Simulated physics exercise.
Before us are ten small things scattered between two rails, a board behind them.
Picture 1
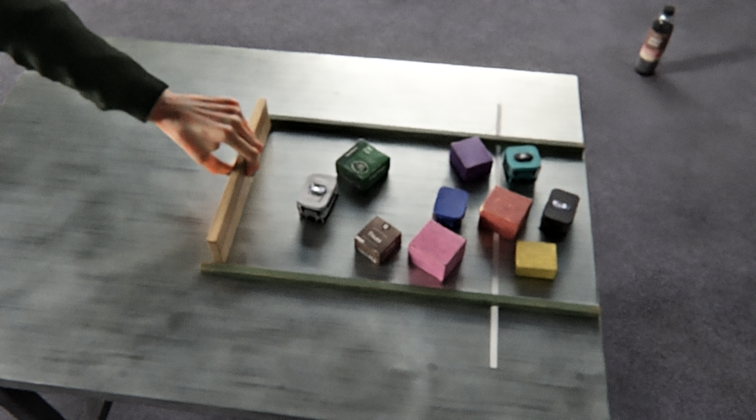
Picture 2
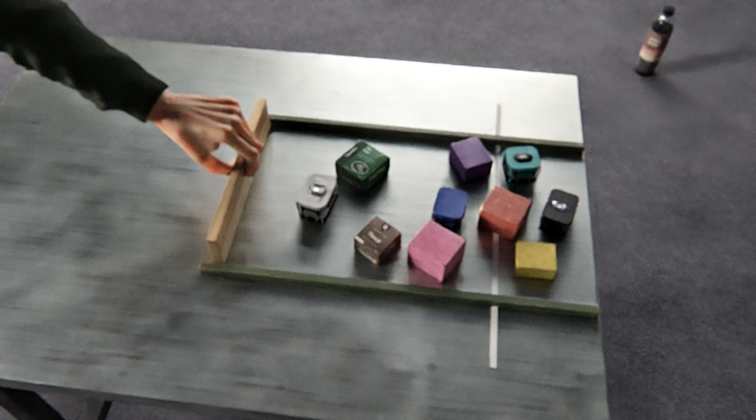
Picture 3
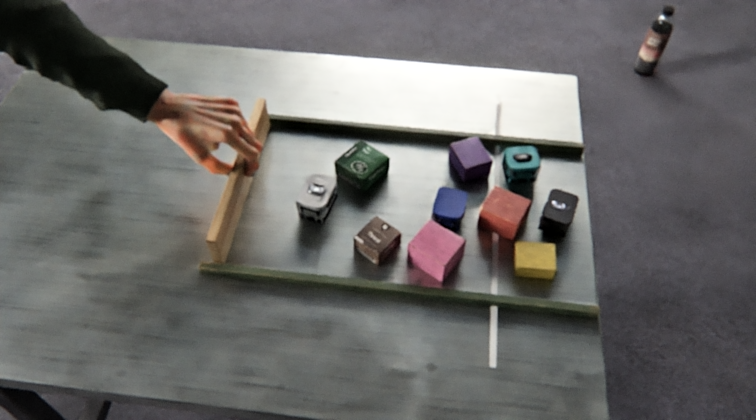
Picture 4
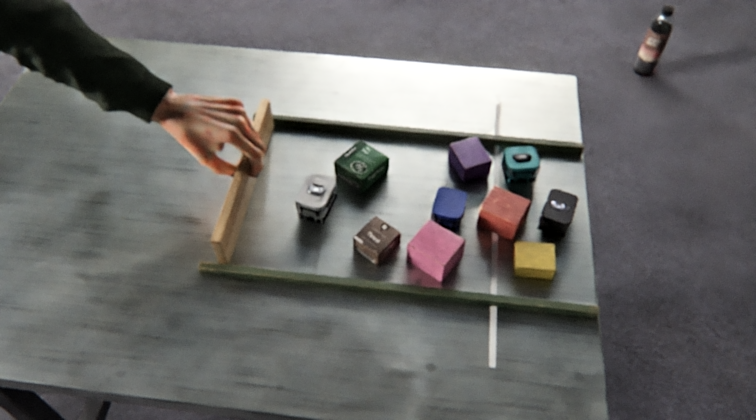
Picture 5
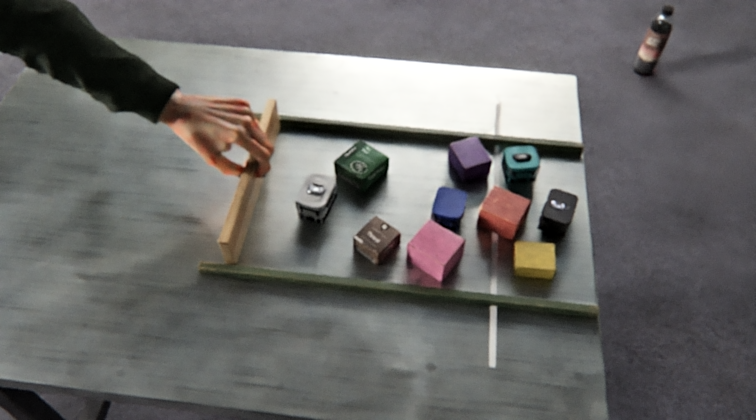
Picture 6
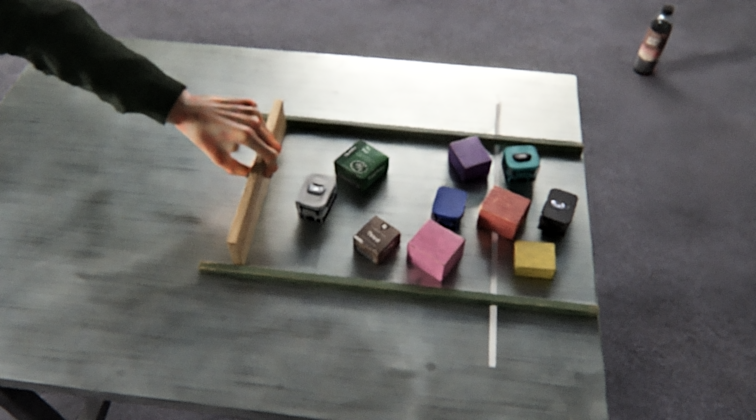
A hand in a dark sleeve grips an upright wooden board at the left end of a metallic-looking tabletop, seen from above at an angle, with grey carpet and a bottle beyond. Between two rails sit white, green, brown, pink, blue, purple, red, turquoise, black and yellow objects, some over a pale tape strip. The board, at first nearly still, slides slightly right; the objects and camera stay practically still.
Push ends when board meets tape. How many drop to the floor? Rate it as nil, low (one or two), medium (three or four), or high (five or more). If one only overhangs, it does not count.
Low, one or two.
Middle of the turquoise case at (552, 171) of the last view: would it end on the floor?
From that start the object is safe.
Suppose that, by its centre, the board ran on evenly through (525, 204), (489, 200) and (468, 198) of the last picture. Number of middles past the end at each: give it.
Middles past end - pos 1: 4, pos 2: 1, pos 3: 0.
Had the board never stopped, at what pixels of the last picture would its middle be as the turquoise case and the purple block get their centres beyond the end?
Around (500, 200), then around (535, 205).
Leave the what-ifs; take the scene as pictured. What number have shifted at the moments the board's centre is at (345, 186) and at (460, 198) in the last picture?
One spot: 2. Other spot: 10.
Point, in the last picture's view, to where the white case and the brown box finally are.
Final positions - white case around (511, 212), brown box around (518, 250).
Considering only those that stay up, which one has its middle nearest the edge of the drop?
That would be the turquoise case.
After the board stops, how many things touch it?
That number would be 3.
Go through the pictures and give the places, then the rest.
Black case (559, 213); yellow block (535, 260); turquoise case (521, 165); board (242, 176); tape (497, 215), in the first frame.
Yellow block (535, 260); pink block (436, 250), in the second frame.
Turquoise case (521, 165); white case (318, 198), in the third frame.
Black case (558, 213); board (246, 177), in the fourth frame.
Yellow block (534, 260); red block (503, 213), in the fifth frame.
Black case (558, 212); yellow block (534, 260); turquoise case (520, 164); board (260, 178); tape (495, 214), in the sixth frame.
Early on, none off yet; black case at rest near (558, 212); yellow block at rest near (534, 260); turquoise case at rest near (520, 164).
A while later, none off yet; black case travelled a little near (575, 212); yellow block travelled about its own width near (558, 261); turquoise case travelled about its own width near (551, 170).
Finally, the number that fall off is one or two; lost, black case.
